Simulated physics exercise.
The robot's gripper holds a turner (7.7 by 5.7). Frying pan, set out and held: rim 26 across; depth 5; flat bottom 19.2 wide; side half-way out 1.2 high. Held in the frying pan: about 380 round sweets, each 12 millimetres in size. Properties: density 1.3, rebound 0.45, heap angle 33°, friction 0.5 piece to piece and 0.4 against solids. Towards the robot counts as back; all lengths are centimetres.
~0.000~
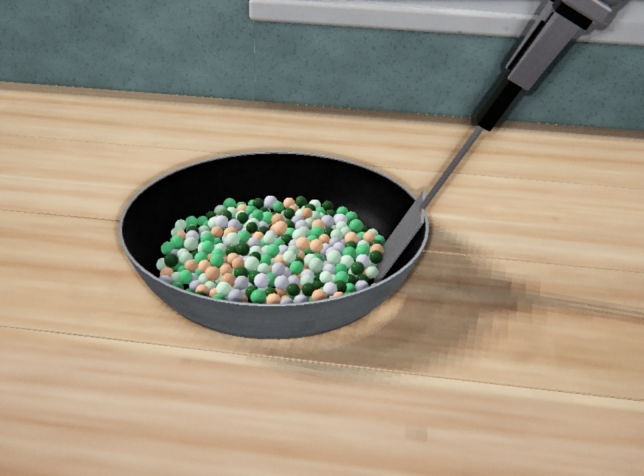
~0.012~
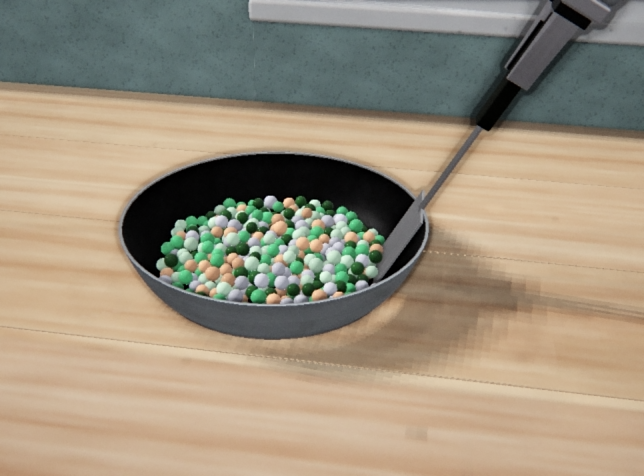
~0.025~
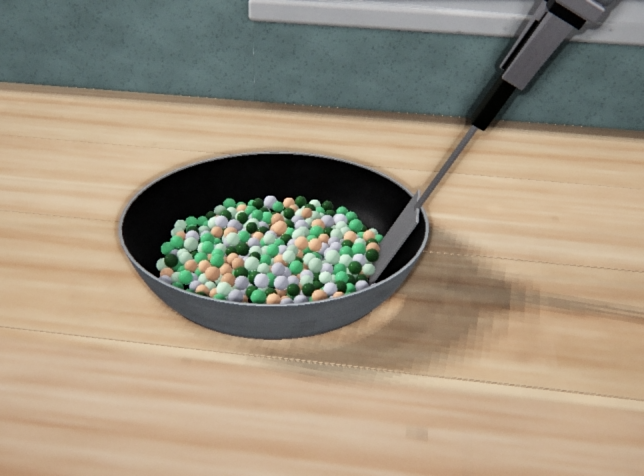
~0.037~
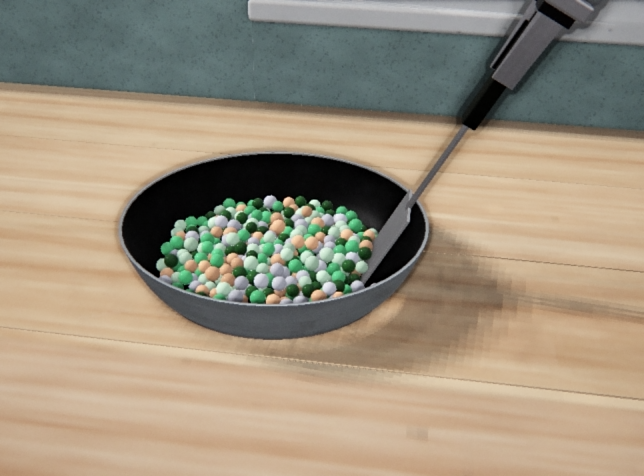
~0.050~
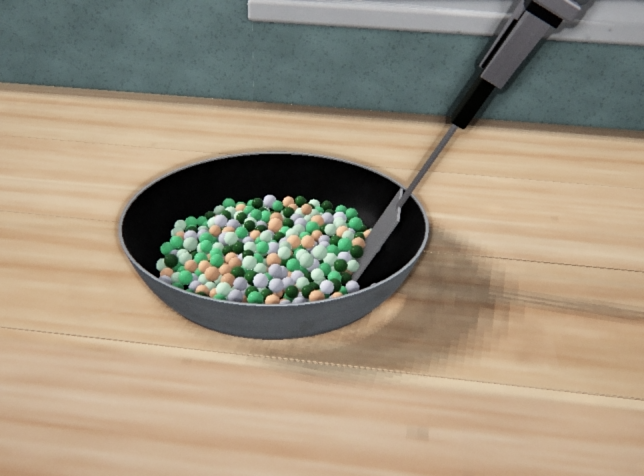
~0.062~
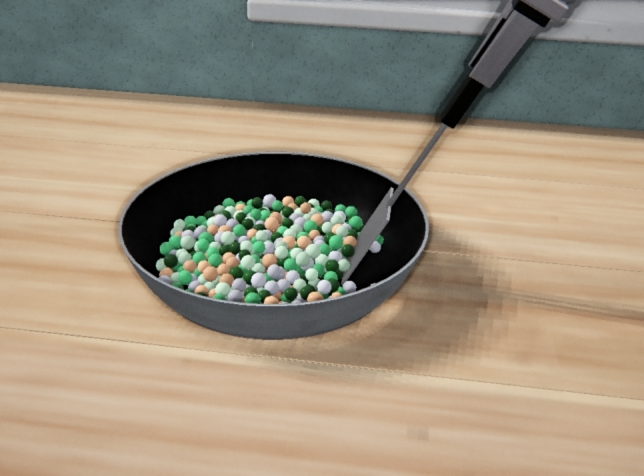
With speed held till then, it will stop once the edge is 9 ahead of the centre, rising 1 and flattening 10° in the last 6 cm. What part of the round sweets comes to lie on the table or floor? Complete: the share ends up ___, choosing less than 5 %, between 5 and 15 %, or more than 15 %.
The share ends up less than 5 %.
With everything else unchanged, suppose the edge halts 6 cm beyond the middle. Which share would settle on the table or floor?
That would give close to 0 per cent.
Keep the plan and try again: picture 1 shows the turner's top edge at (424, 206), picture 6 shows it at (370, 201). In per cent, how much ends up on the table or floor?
Roughly 10 %.
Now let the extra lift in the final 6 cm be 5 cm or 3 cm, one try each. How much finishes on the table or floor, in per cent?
You'd get some 5 per cent with the first setting and some 5 per cent with the second.
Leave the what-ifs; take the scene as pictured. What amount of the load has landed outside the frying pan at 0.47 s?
Share at that moment: About 2 %.
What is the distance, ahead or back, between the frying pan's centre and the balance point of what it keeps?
Ahead, by around 3.5 cm.
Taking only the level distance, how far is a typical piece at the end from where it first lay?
I'd put it at close to 3 centimetres.
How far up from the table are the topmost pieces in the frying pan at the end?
About 5.5 cm above the table.
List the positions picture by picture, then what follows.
Turner top edge at (424, 206), sloping 63°; upper third of the load around (278, 249), from x 165 to 380, top at y 200; 376 in the frying pan, in the first frame.
Turner top edge at (423, 206), sloping 63°; upper third of the load around (278, 249), from x 165 to 380, top at y 200, in the second frame.
Turner top edge at (418, 205), sloping 63°; upper third of the load around (278, 249), from x 165 to 380, top at y 200, in the third frame.
Turner top edge at (410, 205), sloping 63°; upper third of the load around (278, 248), from x 165 to 380, top at y 200, in the fourth frame.
Turner top edge at (400, 204), sloping 63°; upper third of the load around (277, 248), from x 165 to 380, top at y 200, in the fifth frame.
Turner top edge at (390, 203), sloping 63°; upper third of the load around (273, 247), from x 165 to 380, top at y 200; 376 in the frying pan, in the sixth frame.
By 0.15 s, sloping 63°, highest piece 5 above the table; 376 in the frying pan.
By 0.23 s, sloping 60°, highest piece 5 above the table; 376 in the frying pan.
By 0.47 s, sloping 53°, highest piece 7 above the table; 368 in the frying pan, 5 on the table or floor, 3 on the blade or in flight.
By 1.52 s, sloping 53°, highest piece 5 above the table; 368 in the frying pan, 8 on the table or floor.
Final count, 368 in the frying pan, 8 on the table or floor. That is 2 % on the table or floor.
